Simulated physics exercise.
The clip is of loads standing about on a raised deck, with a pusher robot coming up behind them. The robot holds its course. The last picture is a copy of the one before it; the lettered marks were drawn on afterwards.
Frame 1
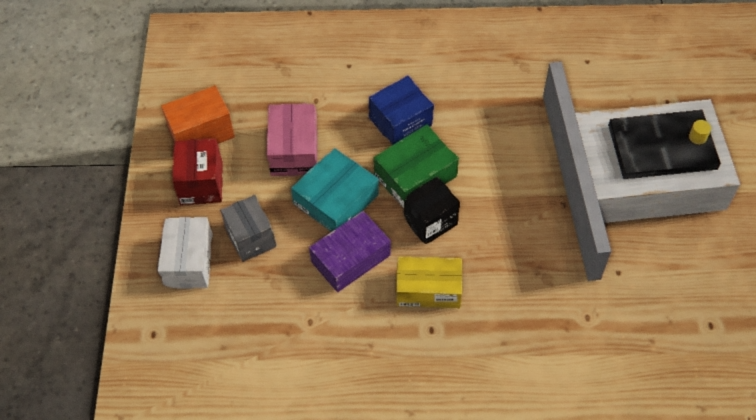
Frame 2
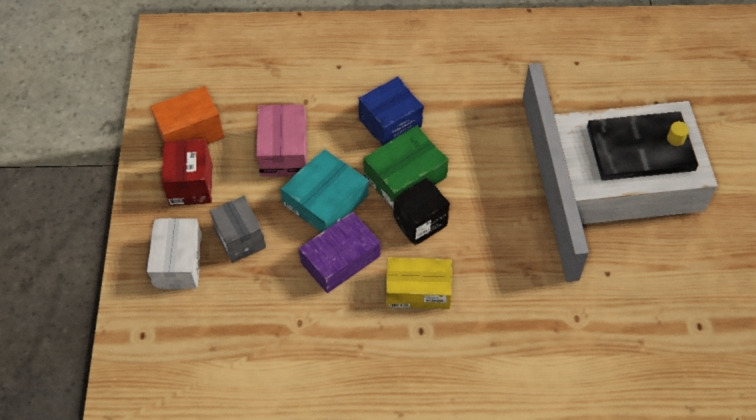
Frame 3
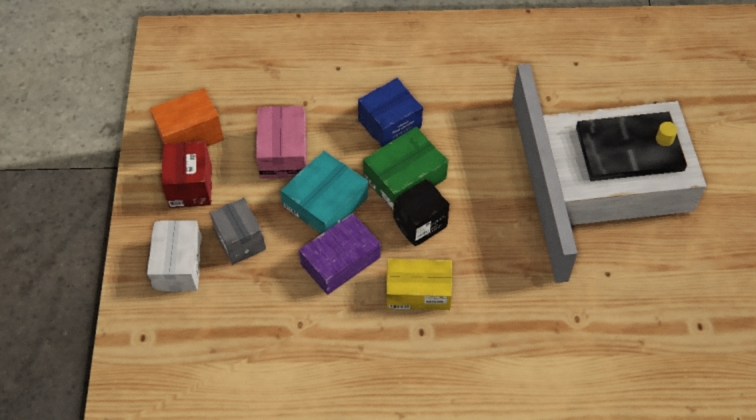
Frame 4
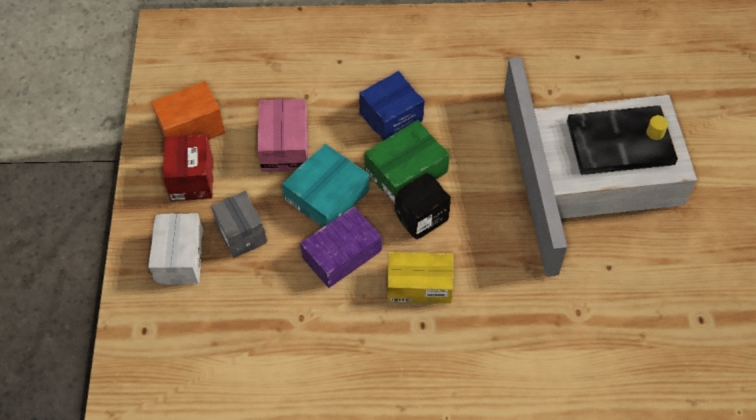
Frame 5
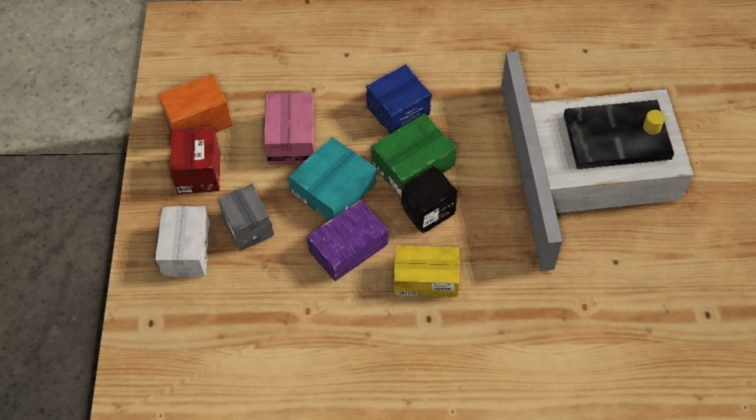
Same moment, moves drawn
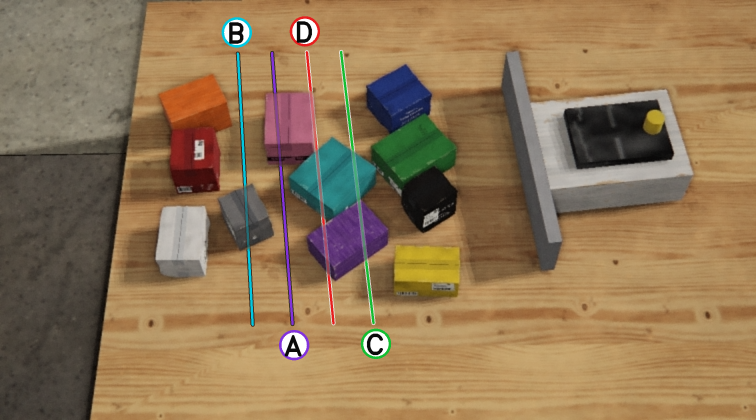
A pusher robot with a wide grey blade moves slowly left across a wooden deck toward a scattered group of coloured boxes, which stay in place relative to one another while the view shifts slightly.
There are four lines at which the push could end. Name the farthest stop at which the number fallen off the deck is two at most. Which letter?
Stop at B.
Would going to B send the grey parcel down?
No.
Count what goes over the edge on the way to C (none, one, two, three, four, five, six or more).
The count is none.
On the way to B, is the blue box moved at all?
Yes.
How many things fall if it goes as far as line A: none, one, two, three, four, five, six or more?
In all, none.
On the marked copy, A at (281, 178); B at (245, 179); C at (356, 177); D at (319, 177).
With B. Early on, robot (506, 136); yellow parcel (406, 279); blue box (379, 99).
Further on, robot (401, 137); white parcel (153, 258); orange crate (187, 105).
At the end, robot (323, 138); orange crate (137, 86); red parcel (128, 166); none fallen.
As for the rest, A is within the limit but short; C is within the limit but short; D is within the limit but short.
